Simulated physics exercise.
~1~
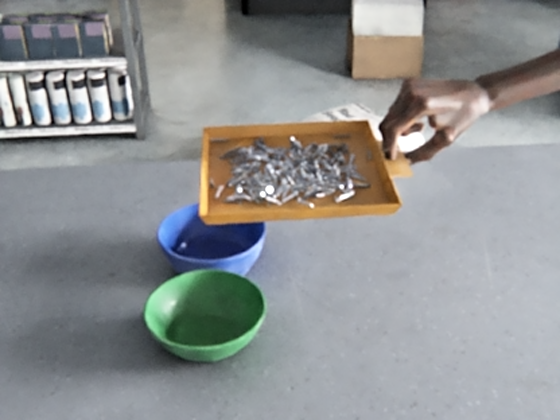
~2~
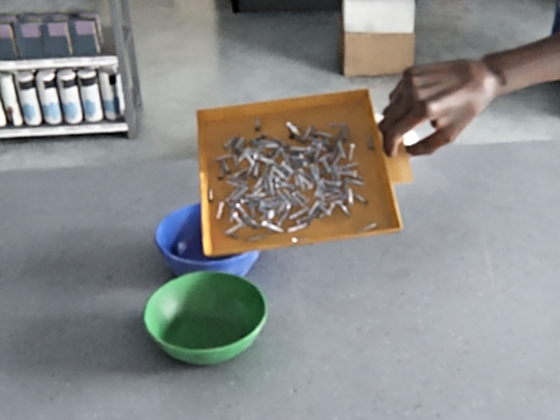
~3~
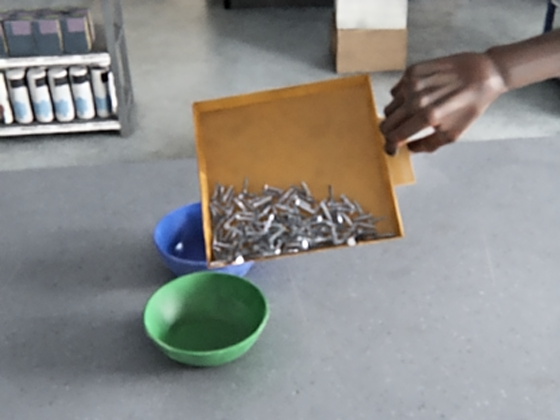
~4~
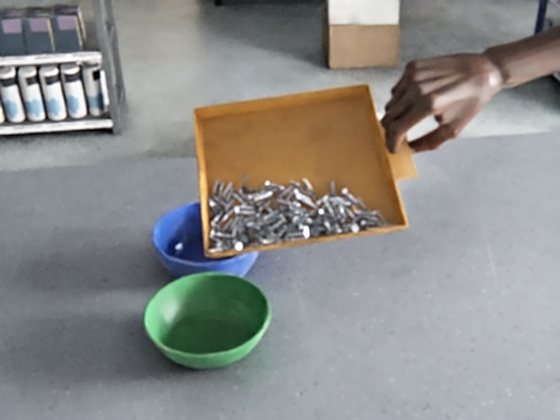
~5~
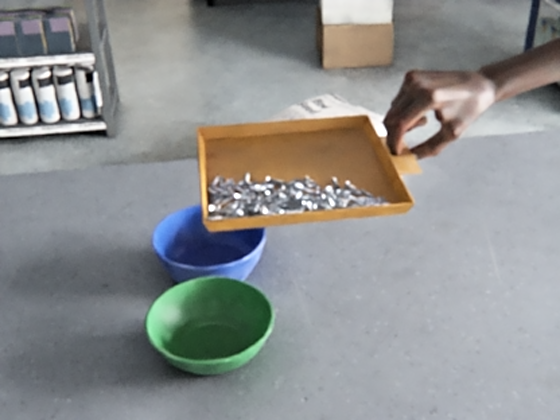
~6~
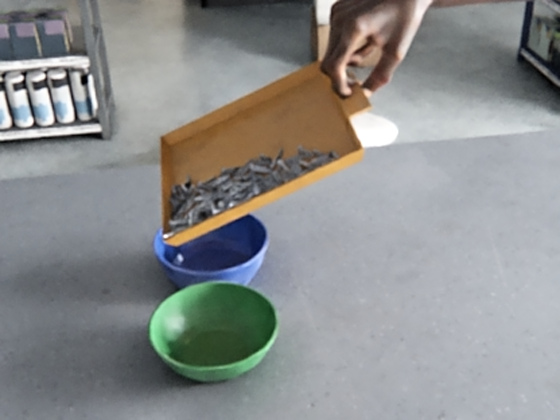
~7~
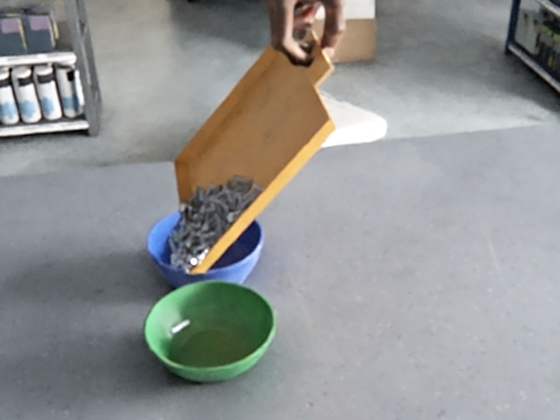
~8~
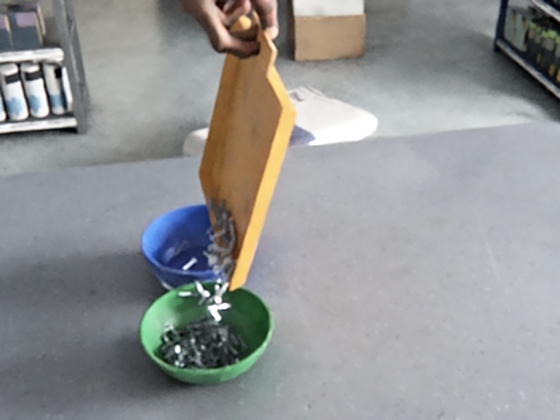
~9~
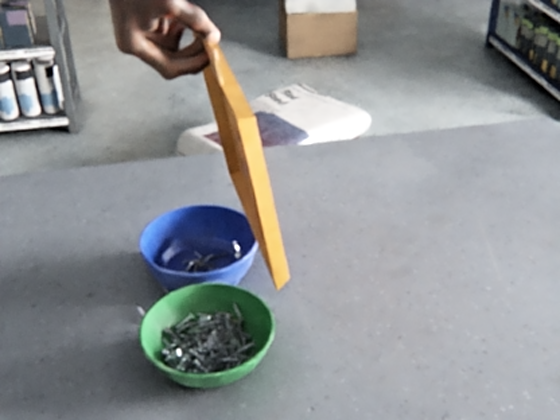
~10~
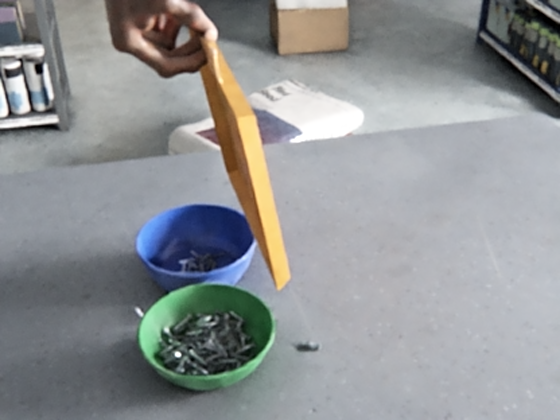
In the video, a hand tilts an orange-brown tray of small metal screws partway, levels it, then moves it left and tips it steeply over a blue bowl and a green bowl, leaving most screws in the green one, a few in the blue and some outside.
